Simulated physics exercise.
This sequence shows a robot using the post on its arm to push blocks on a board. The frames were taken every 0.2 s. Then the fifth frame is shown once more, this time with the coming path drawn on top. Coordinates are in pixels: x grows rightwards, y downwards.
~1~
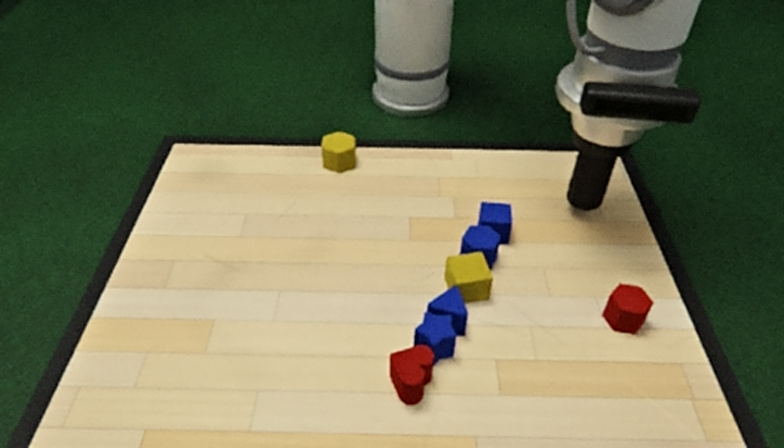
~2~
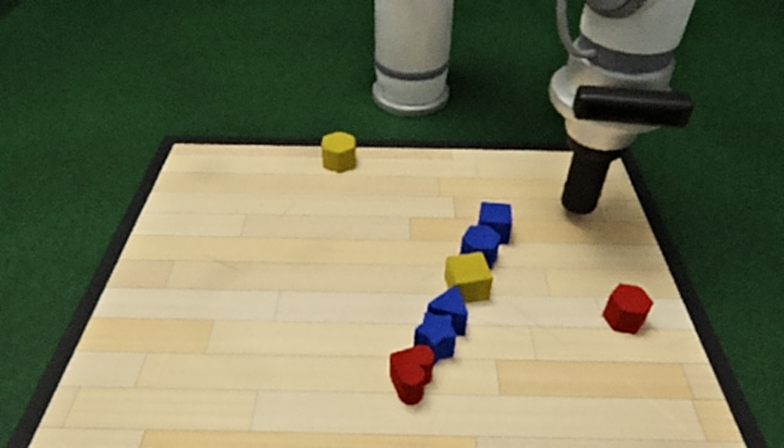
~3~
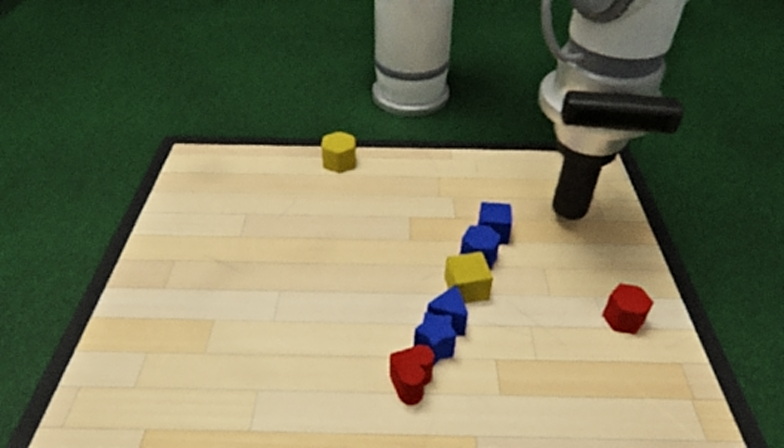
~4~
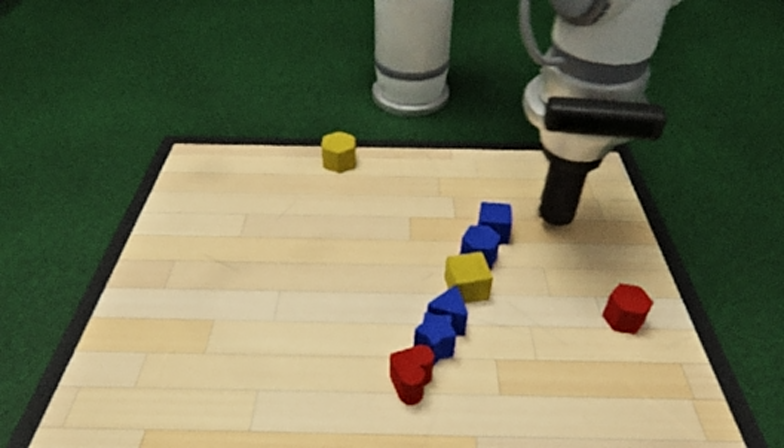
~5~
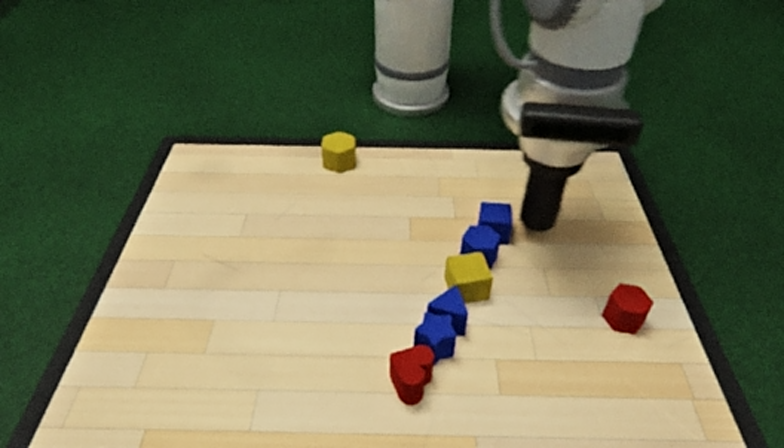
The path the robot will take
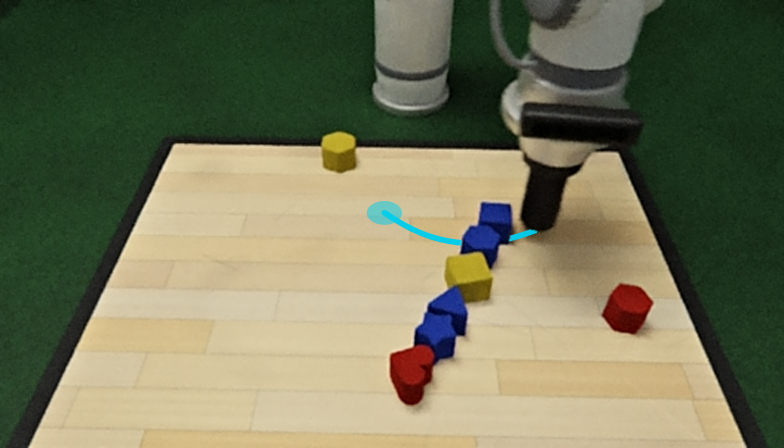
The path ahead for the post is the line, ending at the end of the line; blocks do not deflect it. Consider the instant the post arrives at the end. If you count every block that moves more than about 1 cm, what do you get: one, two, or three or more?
When the path ends, I think you'll find two blocks out of place by more than 1 cm.
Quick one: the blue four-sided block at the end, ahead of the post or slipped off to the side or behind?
It stays on the post's front.
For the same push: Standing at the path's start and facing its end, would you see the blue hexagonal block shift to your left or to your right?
It moves over to the left.
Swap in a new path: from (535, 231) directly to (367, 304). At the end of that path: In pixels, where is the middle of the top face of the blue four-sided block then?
Somewhere near (462, 212).
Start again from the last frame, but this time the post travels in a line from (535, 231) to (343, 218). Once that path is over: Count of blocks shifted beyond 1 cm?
Going by the path, one of them shifts by more than about 1 cm.
The line goes from (535, 231) via (484, 243) and (429, 236), ending at (384, 213).
On the path given first. One third of the way, post at (486, 232); blue hexagonal block at (467, 241), turned 15° anticlockwise; blue four-sided block at (455, 211), turned 25° clockwise.
Two thirds of the way, post at (429, 225); yellow four-sided block at (469, 269); blue hexagonal block at (444, 244), turned 45° anticlockwise; blue four-sided block at (406, 197), turned 50° clockwise.
At the end, post at (384, 202); yellow four-sided block at (469, 269); blue hexagonal block at (444, 244), turned 45° anticlockwise; blue four-sided block at (365, 174), turned 55° clockwise.
